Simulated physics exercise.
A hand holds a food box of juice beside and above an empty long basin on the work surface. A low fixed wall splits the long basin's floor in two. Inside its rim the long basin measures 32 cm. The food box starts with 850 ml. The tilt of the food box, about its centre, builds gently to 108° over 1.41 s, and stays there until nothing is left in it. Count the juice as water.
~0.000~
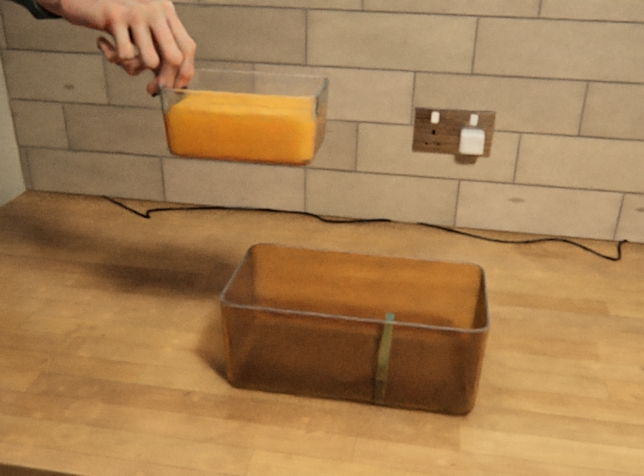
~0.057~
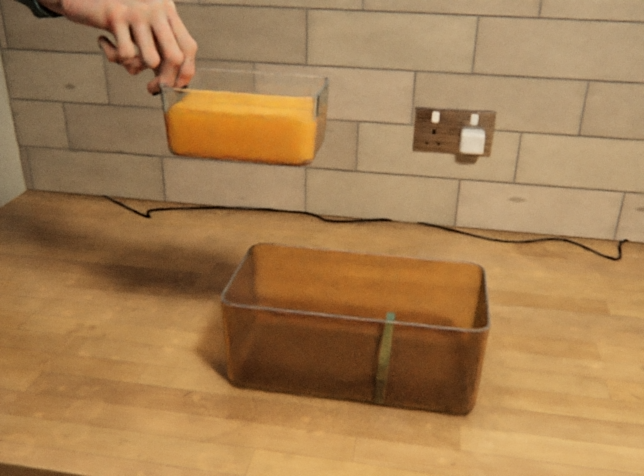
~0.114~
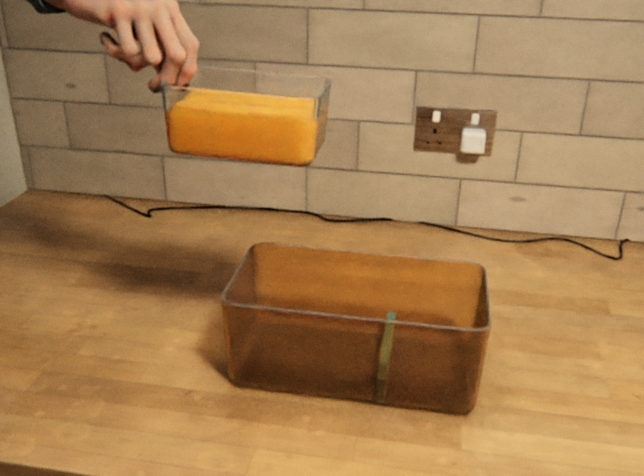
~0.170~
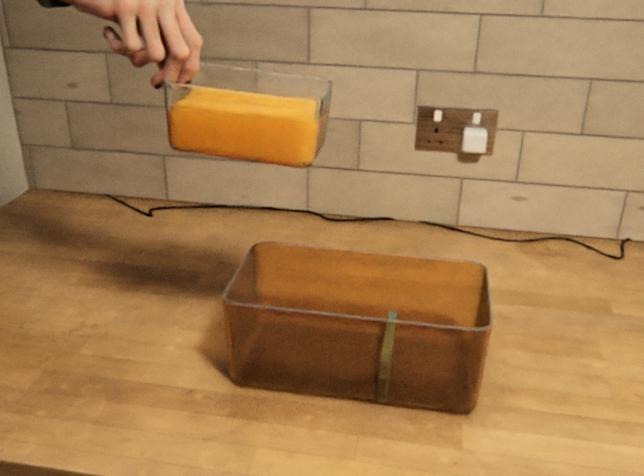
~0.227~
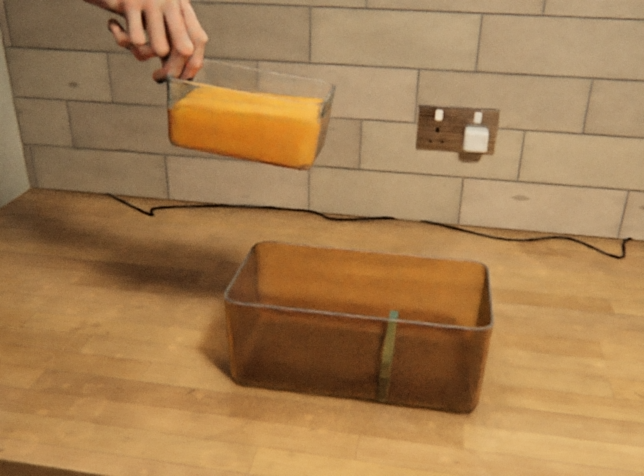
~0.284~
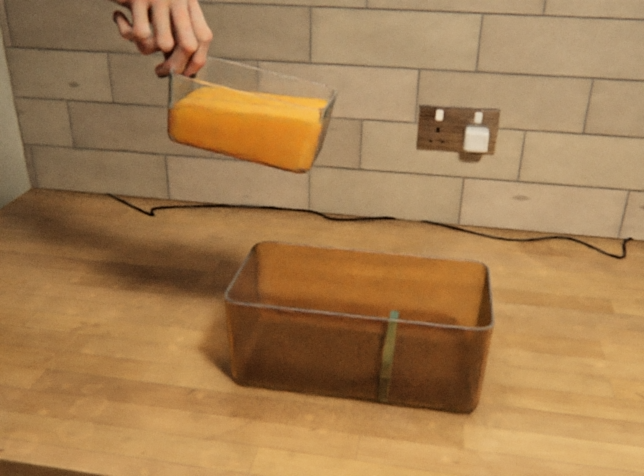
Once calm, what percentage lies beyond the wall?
About 48 per cent.
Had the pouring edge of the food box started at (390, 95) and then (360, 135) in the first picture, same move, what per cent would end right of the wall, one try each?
First 60, then 60 per cent.
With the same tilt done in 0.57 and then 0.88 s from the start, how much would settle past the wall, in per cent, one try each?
First 20, then 35 per cent.
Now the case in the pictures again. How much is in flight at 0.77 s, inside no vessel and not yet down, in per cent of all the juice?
Near 38 in a hundred.
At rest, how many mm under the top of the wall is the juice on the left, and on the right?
Some 22 mm on the left and 12 mm on the right.
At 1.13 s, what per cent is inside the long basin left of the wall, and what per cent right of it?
Near 34 on the left, 46 on the right.
After 0.77 s the tilt is 62° and 51 per cent is still to pour, 6 is left of the wall and 5 right of it.
After 1.13 s the tilt is 98° and 10 per cent is still to pour, 33 is left of the wall and 46 right of it.
After 1.50 s the tilt is 108° and 0 per cent is still to pour, 50 is left of the wall and 47 right of it.
After 1.91 s the tilt is 108° and 0 per cent is still to pour, 51 is left of the wall and 48 right of it.
In the end 51 per cent lies left of the wall, 48 right of it and 1 outside.
